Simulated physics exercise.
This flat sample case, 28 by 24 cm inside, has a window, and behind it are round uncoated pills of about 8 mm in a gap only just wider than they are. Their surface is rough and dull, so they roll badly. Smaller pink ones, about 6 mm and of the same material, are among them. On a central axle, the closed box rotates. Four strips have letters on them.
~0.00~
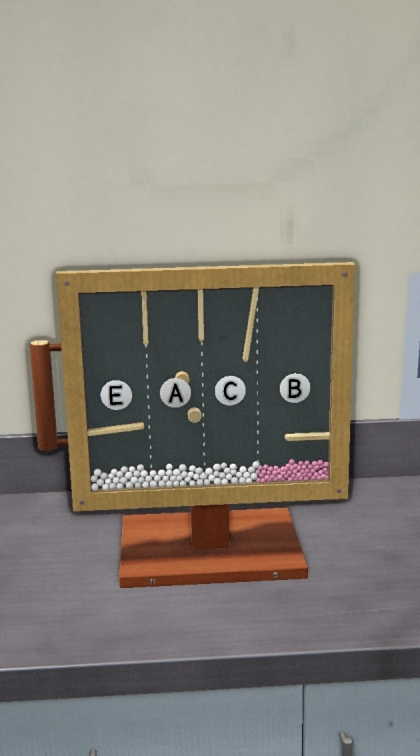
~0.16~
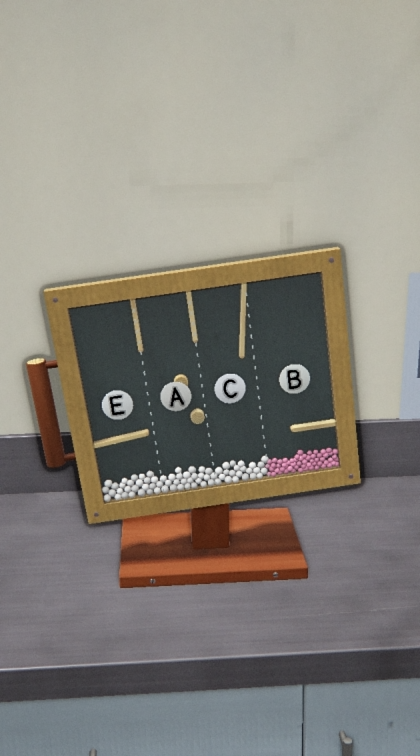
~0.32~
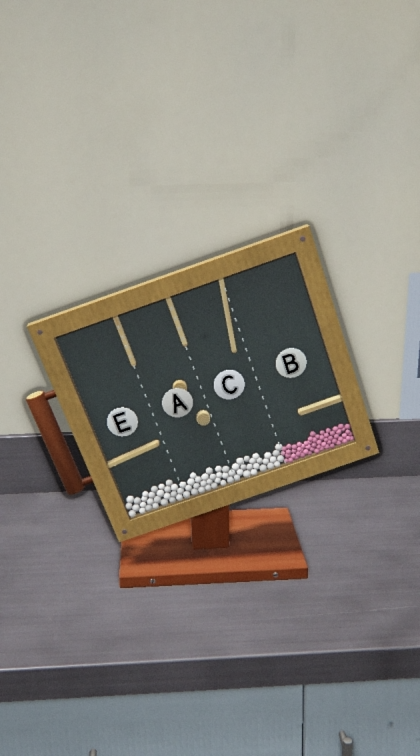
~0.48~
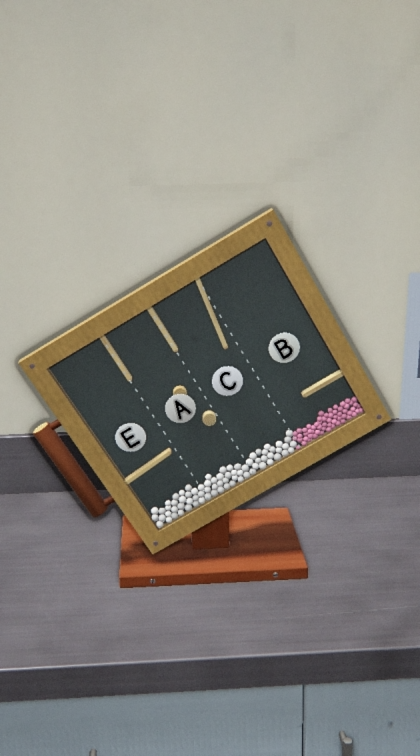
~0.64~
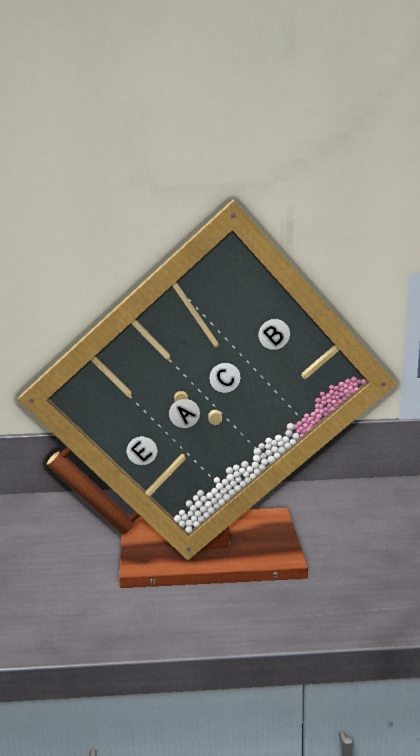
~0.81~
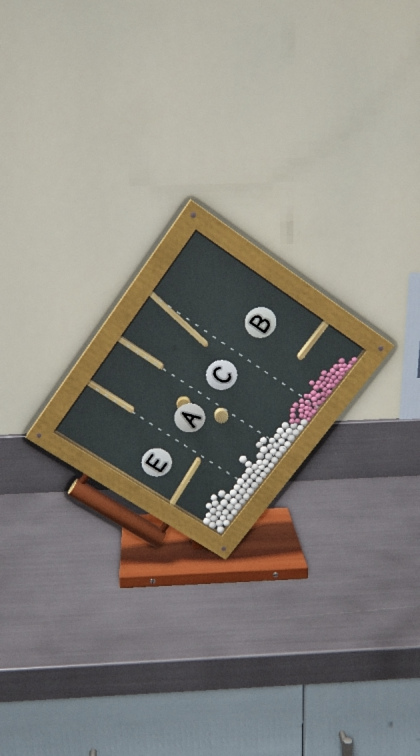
A framed case with a dark window and four lettered circles turned steadily anticlockwise on its stand, from level to steeply tilted, while the small white and pink balls inside sloped along its lower edge.
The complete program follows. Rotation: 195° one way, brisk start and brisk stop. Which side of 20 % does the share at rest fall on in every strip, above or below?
Strip A - above; strip B - below; strip C - above; strip E - above.
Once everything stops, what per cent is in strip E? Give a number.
Something like 25 per cent finishes there.
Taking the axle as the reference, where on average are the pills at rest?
Right: About 6 cm; below: About 9 cm.
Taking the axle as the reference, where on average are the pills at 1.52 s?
Position estimate: Right 10 cm, below 5 cm.
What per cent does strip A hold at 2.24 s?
That part holds about 5 percent of it.
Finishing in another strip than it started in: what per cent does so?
I'd guess roughly 90 percent, give or take.
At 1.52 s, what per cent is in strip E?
It comes to roughly 75 %.
After 1.52 s, it stands 104° anticlockwise; the pills' middle is 10 cm right of and 5 cm below the centre; A 10 %, B 10 %, C 10 %, E 75 %.
After 2.24 s, it stands 156° anticlockwise; the pills' middle is 11 cm right of and level with the centre; A 5 %, E 95 %.
After 2.85 s, it has come round 195° anticlockwise; the pills' middle is 8 cm right of and 2 cm below the centre; A 35 %, C 10 %, E 55 %.
Settled by 4.2 s, it has come round 195° anticlockwise; A 45 %, B 0 %, C 30 %, E 25 %.
